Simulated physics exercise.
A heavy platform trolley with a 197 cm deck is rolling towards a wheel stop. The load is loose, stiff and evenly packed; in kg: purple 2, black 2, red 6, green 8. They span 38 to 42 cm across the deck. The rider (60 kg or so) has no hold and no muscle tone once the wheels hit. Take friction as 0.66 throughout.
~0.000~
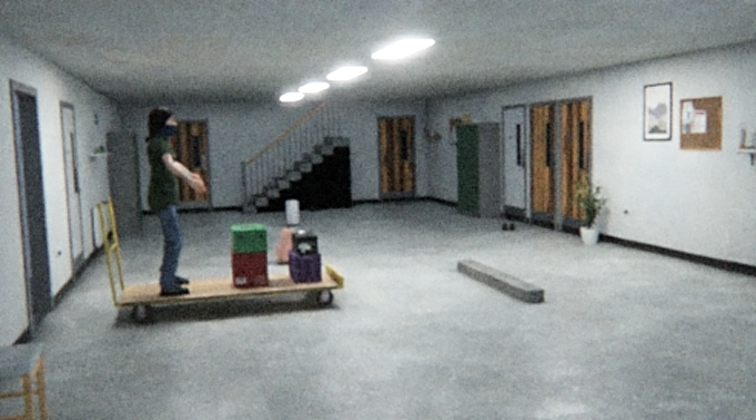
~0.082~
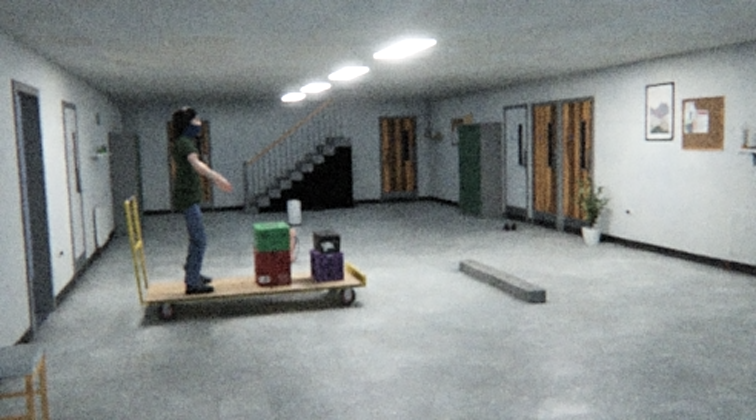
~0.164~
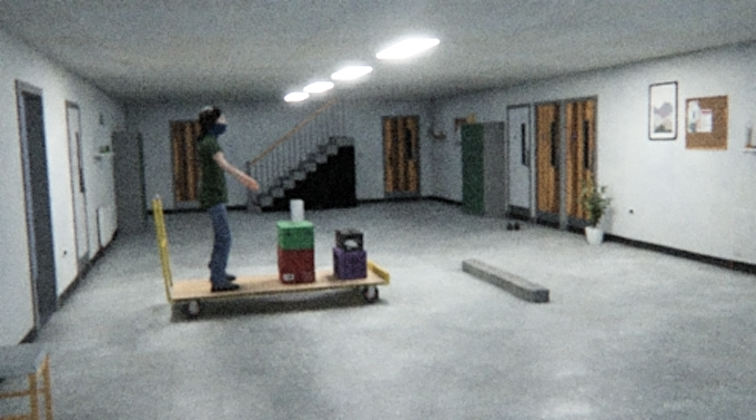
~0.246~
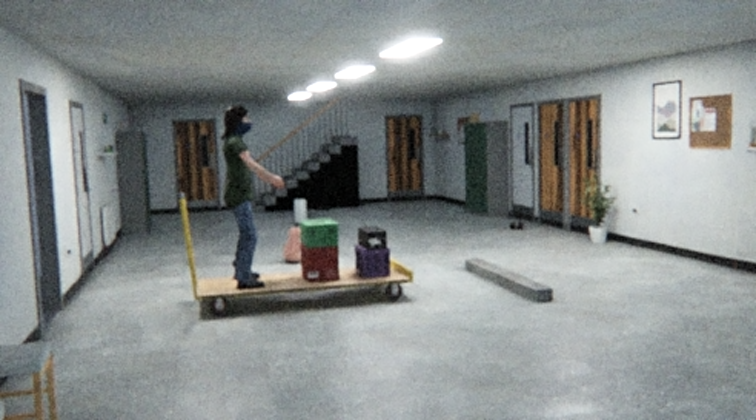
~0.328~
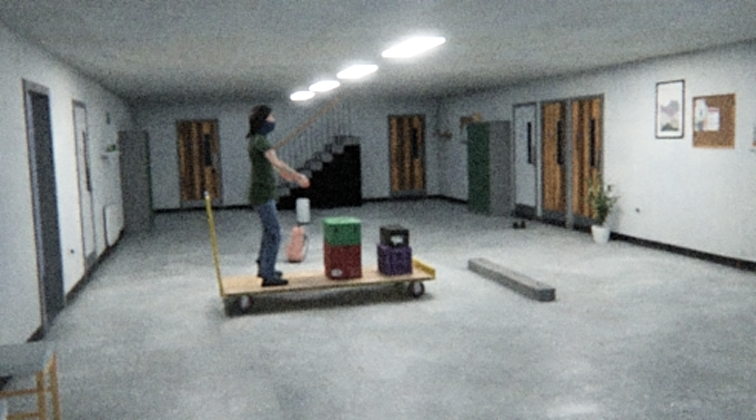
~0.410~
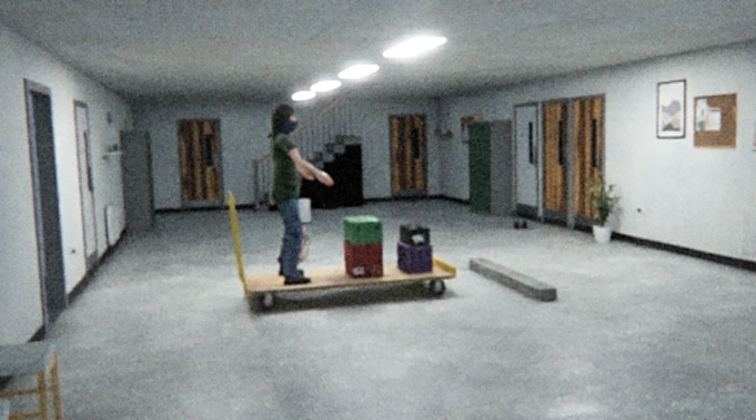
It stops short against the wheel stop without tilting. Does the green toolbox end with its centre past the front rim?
The green toolbox comes off.
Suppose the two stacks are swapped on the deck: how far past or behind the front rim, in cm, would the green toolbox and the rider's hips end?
In that case green 80 past, hips 30 behind.
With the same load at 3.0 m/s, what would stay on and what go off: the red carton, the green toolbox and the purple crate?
Then red on, green off, purple off.
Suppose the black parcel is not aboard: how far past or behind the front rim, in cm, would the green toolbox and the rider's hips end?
Then green 70 past, hips 30 behind.
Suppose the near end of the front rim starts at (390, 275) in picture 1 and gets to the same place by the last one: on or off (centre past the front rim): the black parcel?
In that case black off.
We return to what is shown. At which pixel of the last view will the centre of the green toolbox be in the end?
Around (542, 267).
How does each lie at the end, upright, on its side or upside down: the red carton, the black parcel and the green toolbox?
Red upright, black upside down, green upside down.
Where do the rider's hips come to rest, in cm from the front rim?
About 50 cm behind the rim.
The wheels strike at 0.70 s.
After 0.95 s the green toolbox is 33 cm behind the rim, tilted 40°, near (478, 226) in the last picture's view.
After 1.25 s the green toolbox is 2 cm behind the rim, tilted 5°, near (506, 210) in the last picture's view.
After 1.70 s the green toolbox is 53 cm past the rim, tilted 150°, near (549, 261) in the last picture's view.
After 2.6 s, past the rim, purple crate, black parcel and green toolbox; behind it, red carton and the rider's hips.
